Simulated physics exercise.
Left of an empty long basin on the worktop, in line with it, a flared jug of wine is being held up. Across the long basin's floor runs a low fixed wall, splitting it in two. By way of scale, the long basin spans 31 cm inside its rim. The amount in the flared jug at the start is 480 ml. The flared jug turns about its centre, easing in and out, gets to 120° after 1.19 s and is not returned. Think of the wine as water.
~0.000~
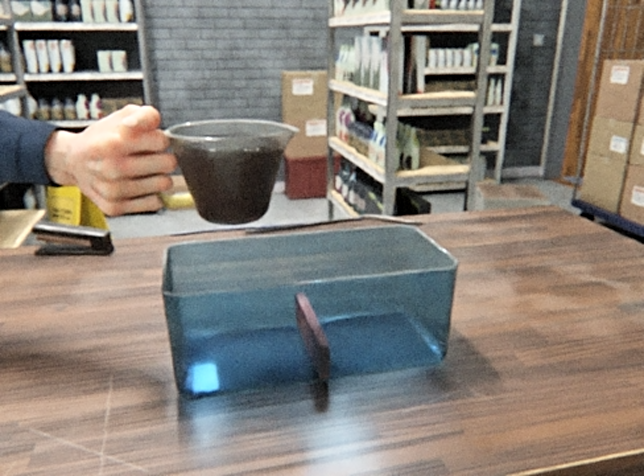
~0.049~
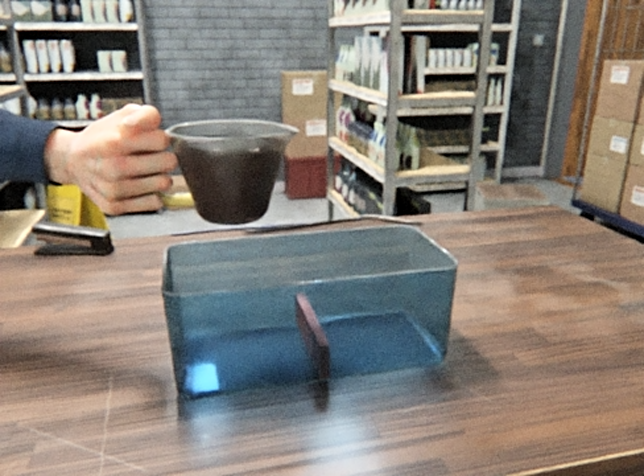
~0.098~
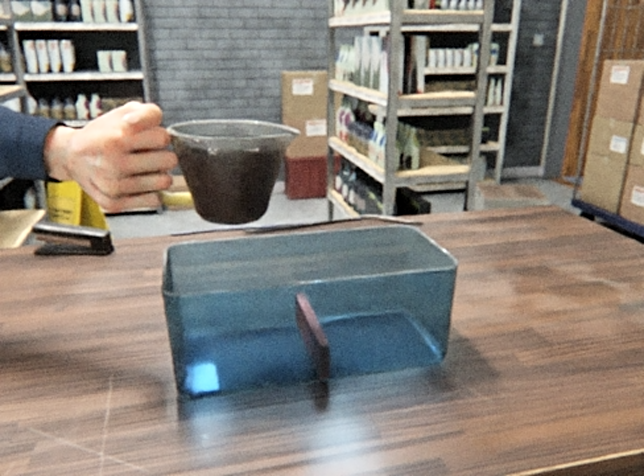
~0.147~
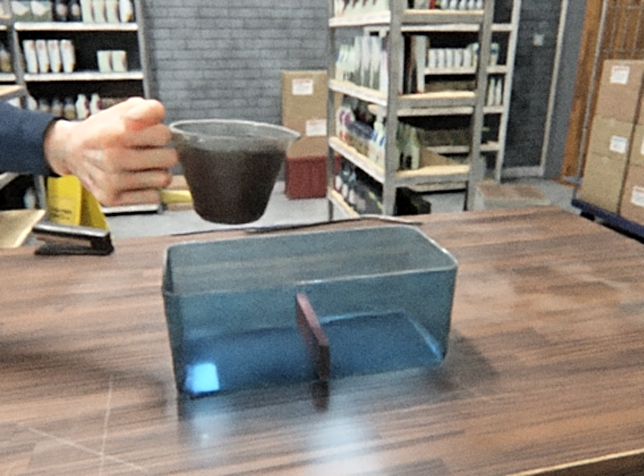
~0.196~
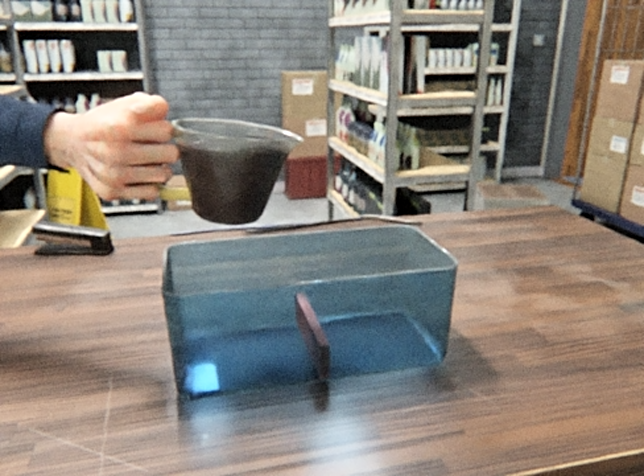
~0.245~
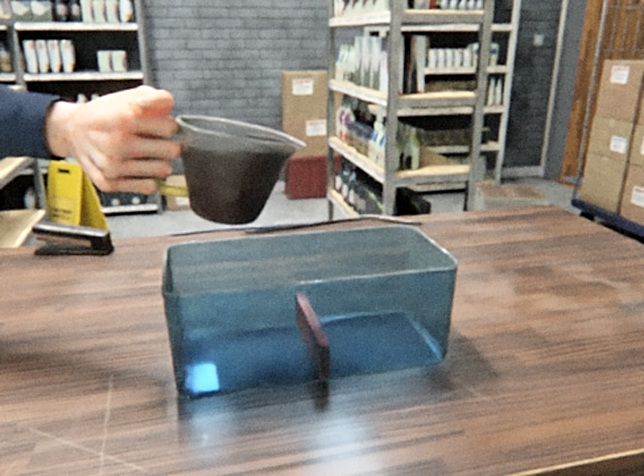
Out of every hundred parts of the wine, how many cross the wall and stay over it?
About 86 in every hundred.
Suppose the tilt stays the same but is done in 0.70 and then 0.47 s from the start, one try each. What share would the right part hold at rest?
Try 1: Approx. 70 %; try 2: Approx. 50 %.
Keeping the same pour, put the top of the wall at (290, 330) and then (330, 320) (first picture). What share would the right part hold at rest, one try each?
Some 90 in a hundred, then some 65 in a hundred.
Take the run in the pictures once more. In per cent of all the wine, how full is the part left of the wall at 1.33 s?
I'd say near 14 percent.
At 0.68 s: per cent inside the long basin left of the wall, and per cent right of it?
I'd say some 0 in a hundred on the left and 26 on the right.
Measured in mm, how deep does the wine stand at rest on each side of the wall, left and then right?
Depths at rest: Left around 2 mm, right around 20 mm.
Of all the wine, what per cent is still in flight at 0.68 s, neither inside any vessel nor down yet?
Share: Roughly 22 per cent.
After 0.68 s the tilt is 73° and 51 per cent is still to pour, 0 is left of the wall and 27 right of it.
After 1.00 s the tilt is 112° and 1 per cent is still to pour, 11 is left of the wall and 86 right of it.
After 1.33 s the tilt is 120° and 0 per cent is still to pour, 13 is left of the wall and 86 right of it.
After 1.69 s the tilt is 120° and 0 per cent is still to pour, 14 is left of the wall and 85 right of it.
In the end 14 per cent lies left of the wall, 86 right of it and 1 outside.
